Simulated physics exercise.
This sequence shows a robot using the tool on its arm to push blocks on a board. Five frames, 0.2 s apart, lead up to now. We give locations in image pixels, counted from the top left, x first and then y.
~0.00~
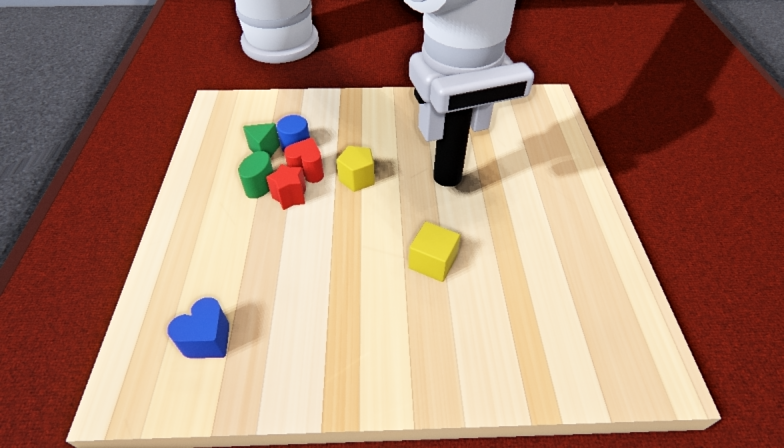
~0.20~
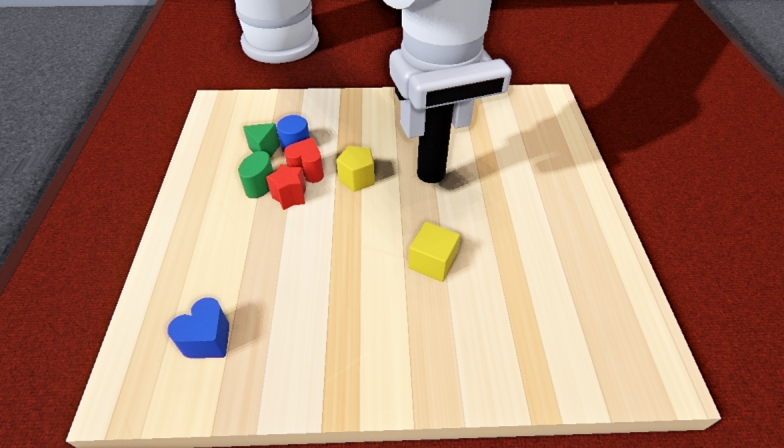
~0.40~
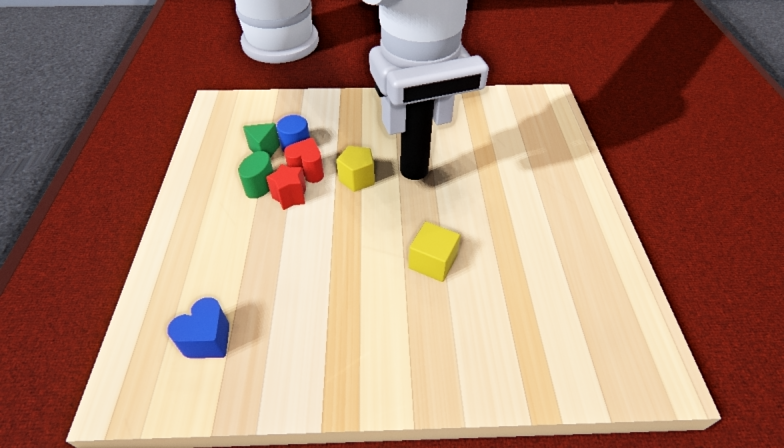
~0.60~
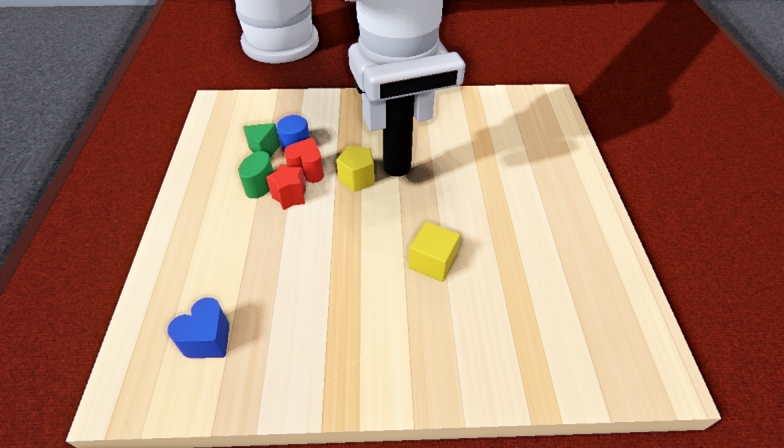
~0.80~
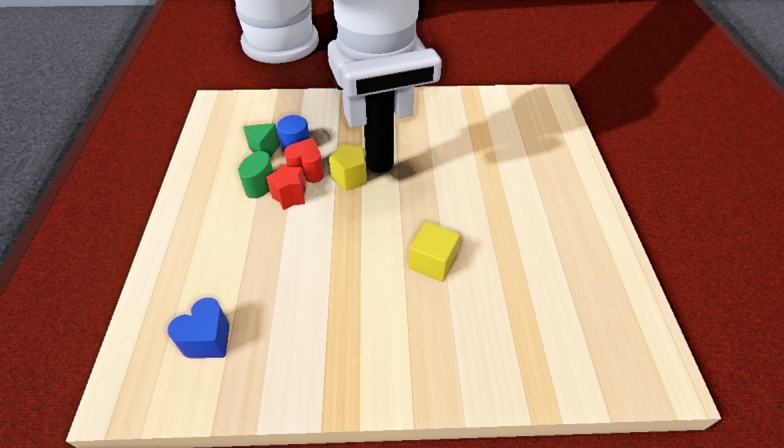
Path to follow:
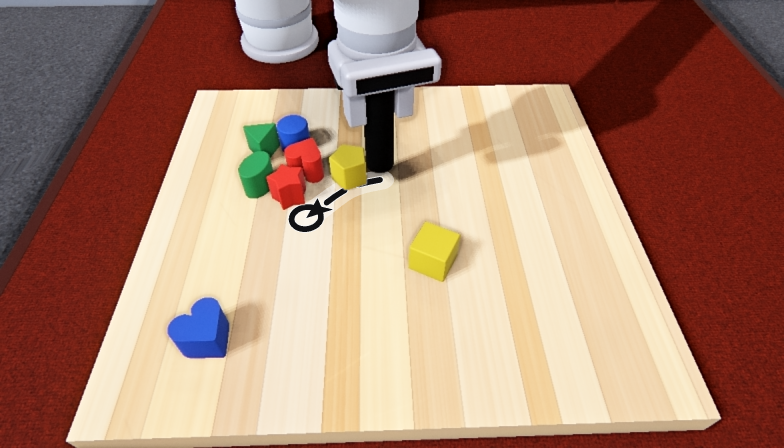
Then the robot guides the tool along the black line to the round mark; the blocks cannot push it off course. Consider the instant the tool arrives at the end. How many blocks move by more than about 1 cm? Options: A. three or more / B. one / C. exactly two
Answer: C.
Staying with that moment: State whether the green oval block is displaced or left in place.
From what I can tell, it will keep its place.
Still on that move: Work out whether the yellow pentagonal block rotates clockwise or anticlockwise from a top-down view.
That block twists clockwise.
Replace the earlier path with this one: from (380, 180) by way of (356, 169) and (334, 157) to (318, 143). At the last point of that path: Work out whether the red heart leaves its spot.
Shifted out of place.
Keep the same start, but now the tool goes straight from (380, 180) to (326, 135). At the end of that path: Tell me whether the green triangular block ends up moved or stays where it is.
Undisturbed, or as good as.
Path on the board, from (380, 180) over (352, 187) and (329, 201) to (306, 218).
The first path, step by step. One third of the way, tool (351, 171); red heart (294, 152), turned 25° clockwise; yellow pentagonal block (325, 154), turned 40° clockwise.
Two thirds of the way, tool (327, 185); red heart (289, 152), turned 35° clockwise; yellow pentagonal block (319, 155), turned 50° clockwise.
At the end, tool (303, 202); green oval block in place; red star block in place; red heart (289, 152), turned 35° clockwise; yellow pentagonal block (319, 155), turned 50° clockwise.
